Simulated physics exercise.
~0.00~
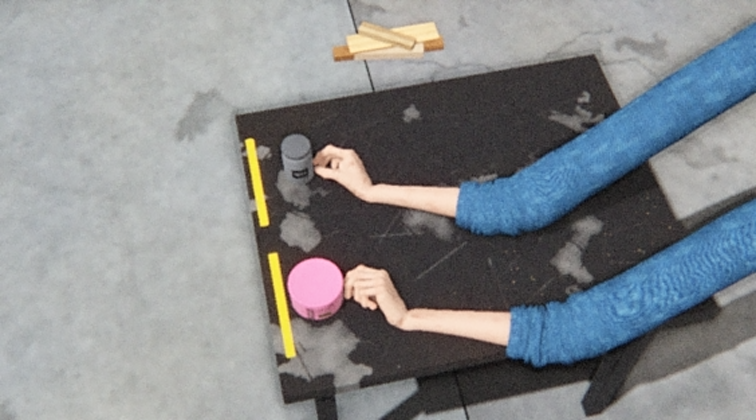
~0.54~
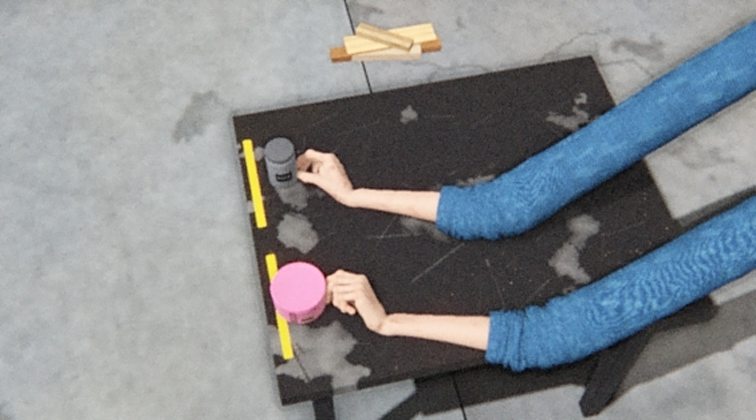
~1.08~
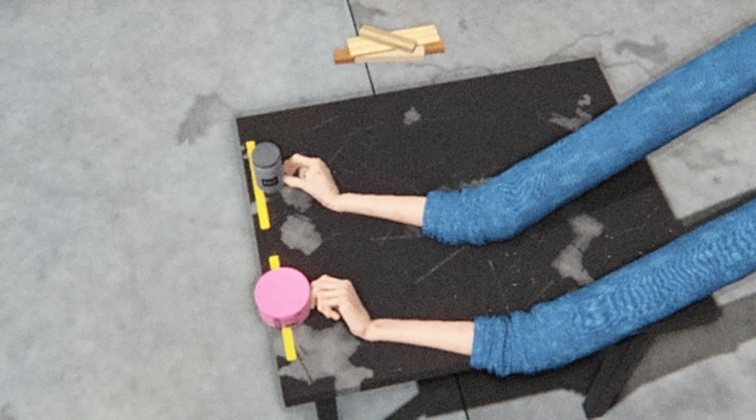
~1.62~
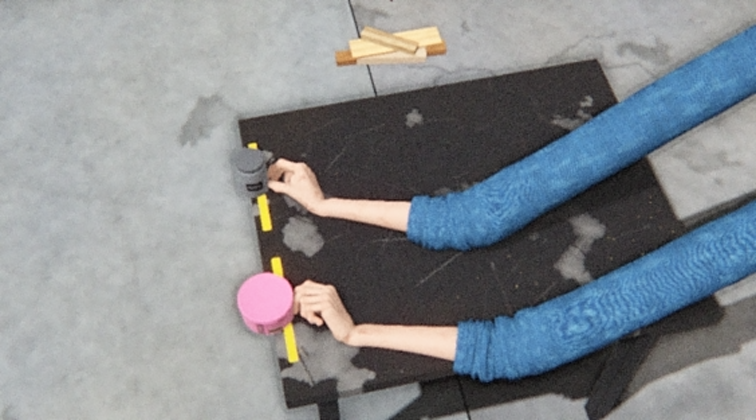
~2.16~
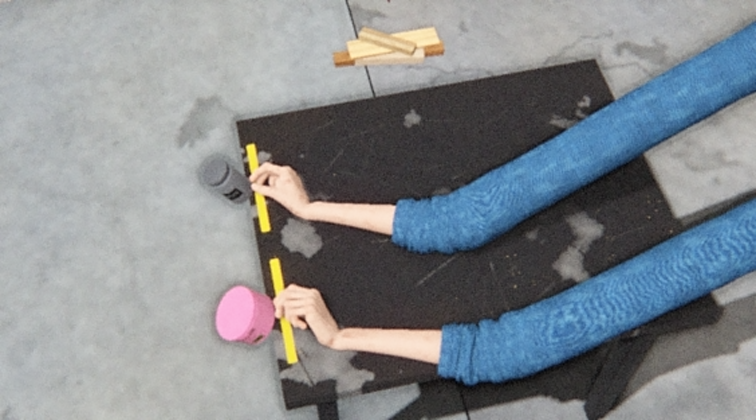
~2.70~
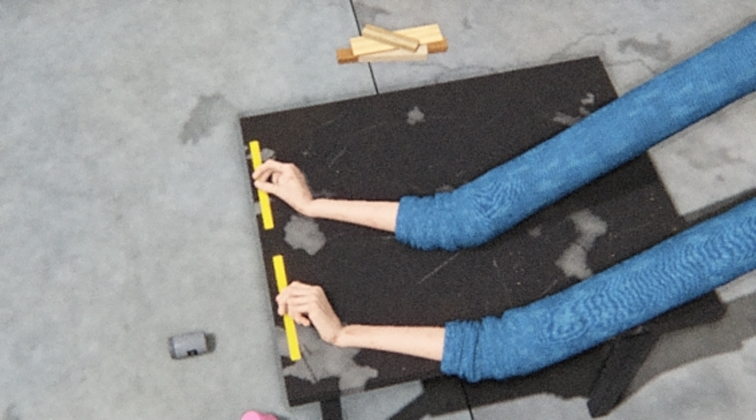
A grey jar and a pink tub stand upright on a dark, scuffed table, each with a fingertip behind it and a strip of yellow tape ahead. Two hands in blue sleeves push them steadily left, toward the table's end. Both containers slide over the tape and reach the edge, where they begin to hang past it. As the fingers come up to the tape, the jar and the tub tip outward and drop off the table. The jar ends on its side on the grey floor, while the tub is almost out of view below.
